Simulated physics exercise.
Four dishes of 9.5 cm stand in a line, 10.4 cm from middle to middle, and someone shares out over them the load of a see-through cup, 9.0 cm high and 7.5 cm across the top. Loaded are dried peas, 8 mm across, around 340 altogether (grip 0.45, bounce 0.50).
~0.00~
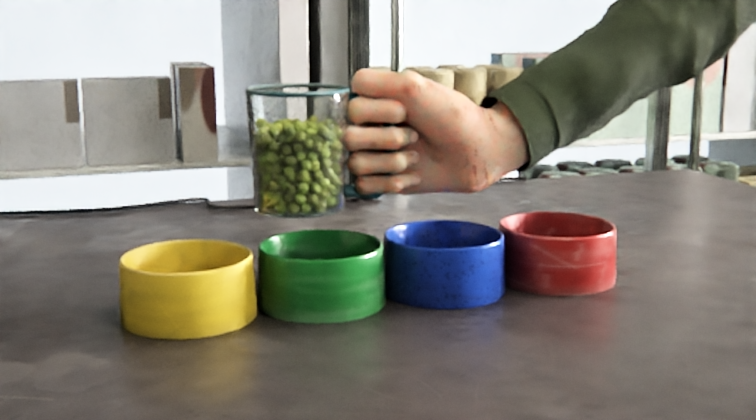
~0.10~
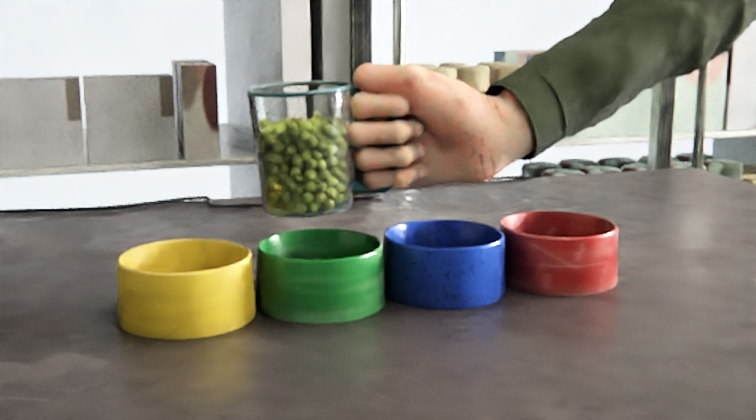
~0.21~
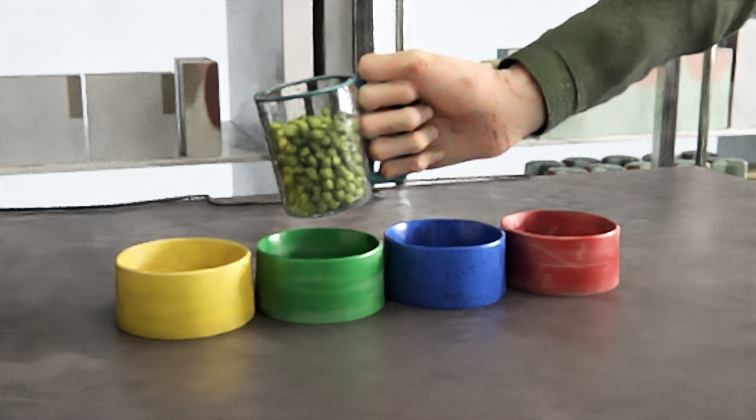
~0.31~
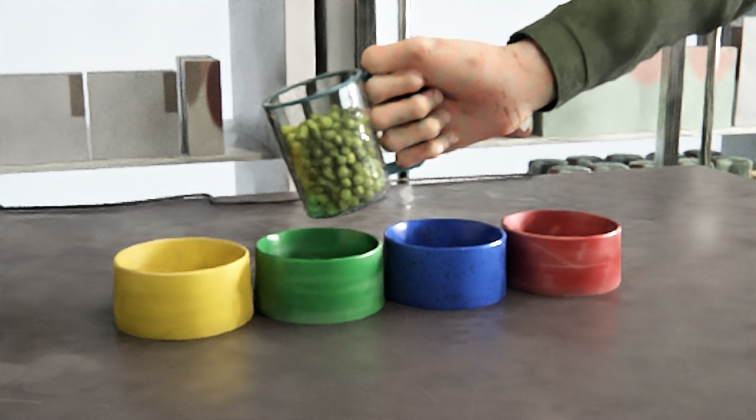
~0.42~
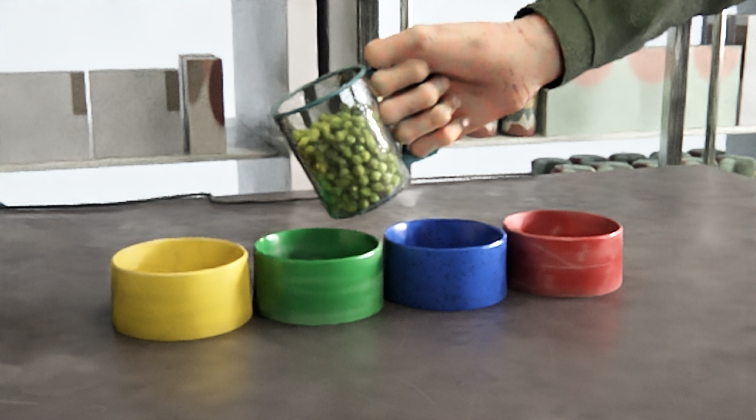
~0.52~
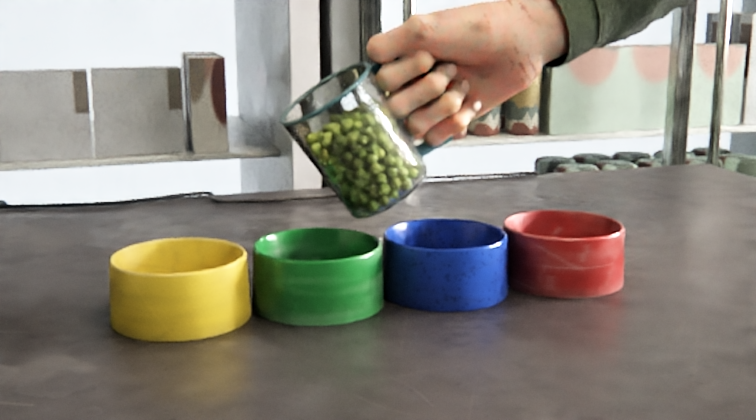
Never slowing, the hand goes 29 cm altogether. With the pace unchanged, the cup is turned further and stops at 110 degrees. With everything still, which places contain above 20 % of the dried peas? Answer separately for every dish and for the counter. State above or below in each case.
In each case: Red below, blue above, green below, yellow below, counter below.
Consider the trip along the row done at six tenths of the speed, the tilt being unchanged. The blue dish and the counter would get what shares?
Blue: 10; counter: 10.
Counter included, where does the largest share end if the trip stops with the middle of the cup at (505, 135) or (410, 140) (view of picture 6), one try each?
Blue, then green.
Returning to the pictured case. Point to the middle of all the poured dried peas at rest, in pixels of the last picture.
Resting centre estimate: Around (450, 263).
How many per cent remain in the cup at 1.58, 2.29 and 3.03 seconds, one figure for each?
Roughly 80, then 0, then 0.
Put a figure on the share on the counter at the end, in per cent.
Some 5 in a hundred.
After 1.58 s, tilt 108 degrees; cup holds 80 %, blue 15 %.
Then, at 2.29 s, tilt 110 degrees; cup holds 0 %, blue 95 %.
After 3.03 s, tilt 110 degrees; cup holds 0 %, blue 95 %.
By 3.3 s all is still; red 0 %, blue 95 %, green 0 %, yellow 0 %, counter 5 %.
